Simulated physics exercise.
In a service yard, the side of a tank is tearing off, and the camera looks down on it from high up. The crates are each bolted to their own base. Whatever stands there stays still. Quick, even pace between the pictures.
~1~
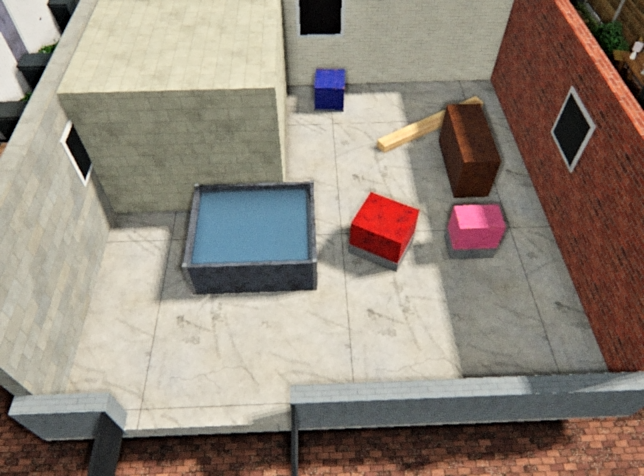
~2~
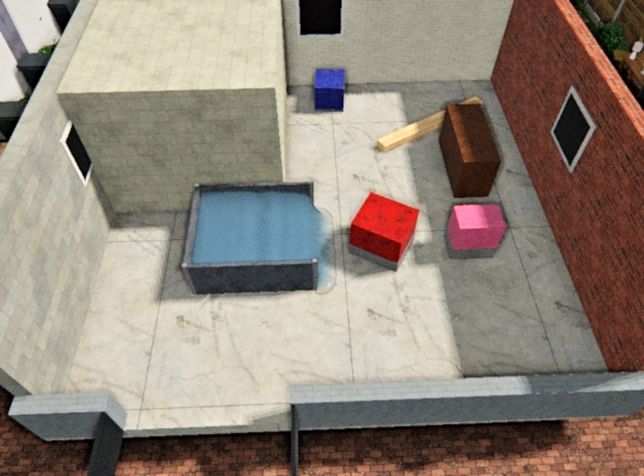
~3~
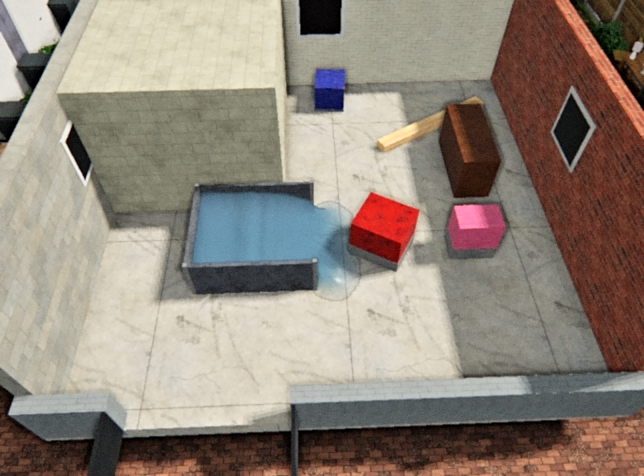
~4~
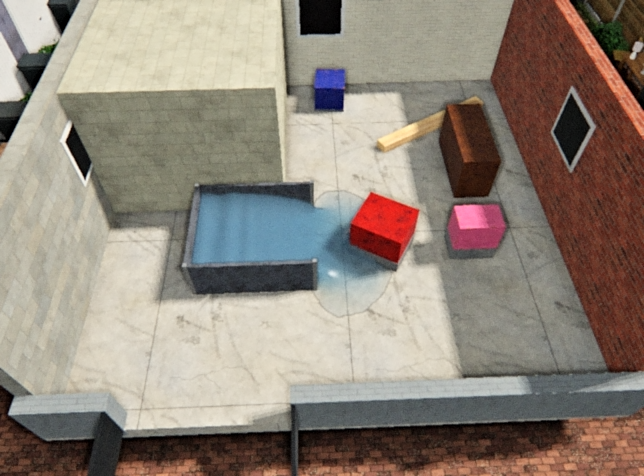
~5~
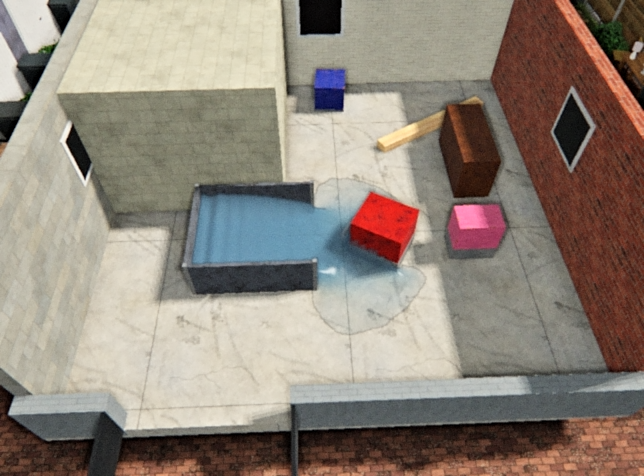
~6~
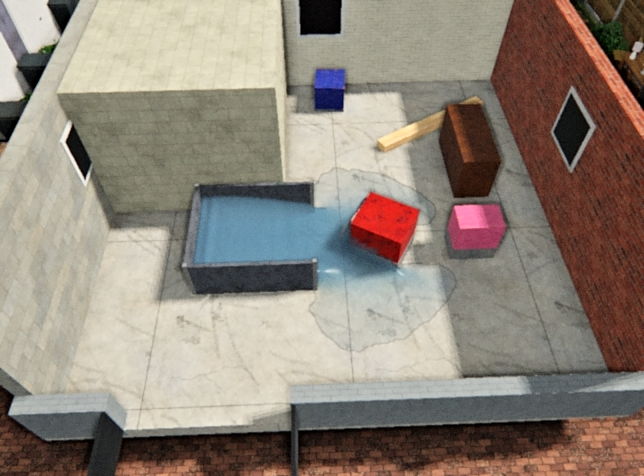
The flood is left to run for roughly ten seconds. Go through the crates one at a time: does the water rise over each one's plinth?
One at a time: The red crate - water gets over; the pink crate - water stays below; the blue crate - water gets over.
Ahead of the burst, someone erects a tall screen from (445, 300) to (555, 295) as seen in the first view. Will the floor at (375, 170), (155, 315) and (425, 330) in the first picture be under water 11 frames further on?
As listed: Awash, clear, flooded.
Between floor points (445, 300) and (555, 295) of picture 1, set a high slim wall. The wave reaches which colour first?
That would be the one in red.
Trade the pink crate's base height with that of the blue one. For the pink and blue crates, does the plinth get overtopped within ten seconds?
So pink gets reached, and blue stays unflooded.
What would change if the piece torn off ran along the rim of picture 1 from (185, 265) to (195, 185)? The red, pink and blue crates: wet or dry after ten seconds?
The red crate is untouched, the pink crate is untouched and the blue crate is untouched.
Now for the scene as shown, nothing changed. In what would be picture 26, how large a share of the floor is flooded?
Around 60 in a hundred.
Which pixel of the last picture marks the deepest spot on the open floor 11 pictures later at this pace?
Around (610, 392).
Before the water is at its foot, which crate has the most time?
Crate: The blue crate.
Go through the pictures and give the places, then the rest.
Still water in the water tank at (253, 225), in the first picture.
Water pours out at (312, 240) and has run to (326, 287), in the second picture.
The front is at (344, 293), out from the gap at (312, 241), in the third picture.
Water pours out at (312, 242) and has run to (368, 302), in the fourth picture.
Water pours out at (312, 243) and has run to (420, 281), in the fifth picture.
The front is at (450, 283), out from the gap at (312, 243), in the sixth picture.
A moment on, water covers 30 % of the floor; the red crate water round its plinth, the pink crate water round its plinth, the blue crate not reached.
Next, water covers 50 % of the floor; the red crate water round its plinth, the pink crate water round its plinth, the blue crate water round its plinth.
Then, water covers 60 % of the floor; the red crate water round its plinth, the pink crate water round its plinth, the blue crate water round its plinth.
Later, water covers 75 % of the floor; the red crate water round its plinth, the pink crate water round its plinth, the blue crate water round its plinth.
In the end, water covers 90 % of the floor; the red crate was topped, the pink crate stayed above the water, the blue crate was topped.
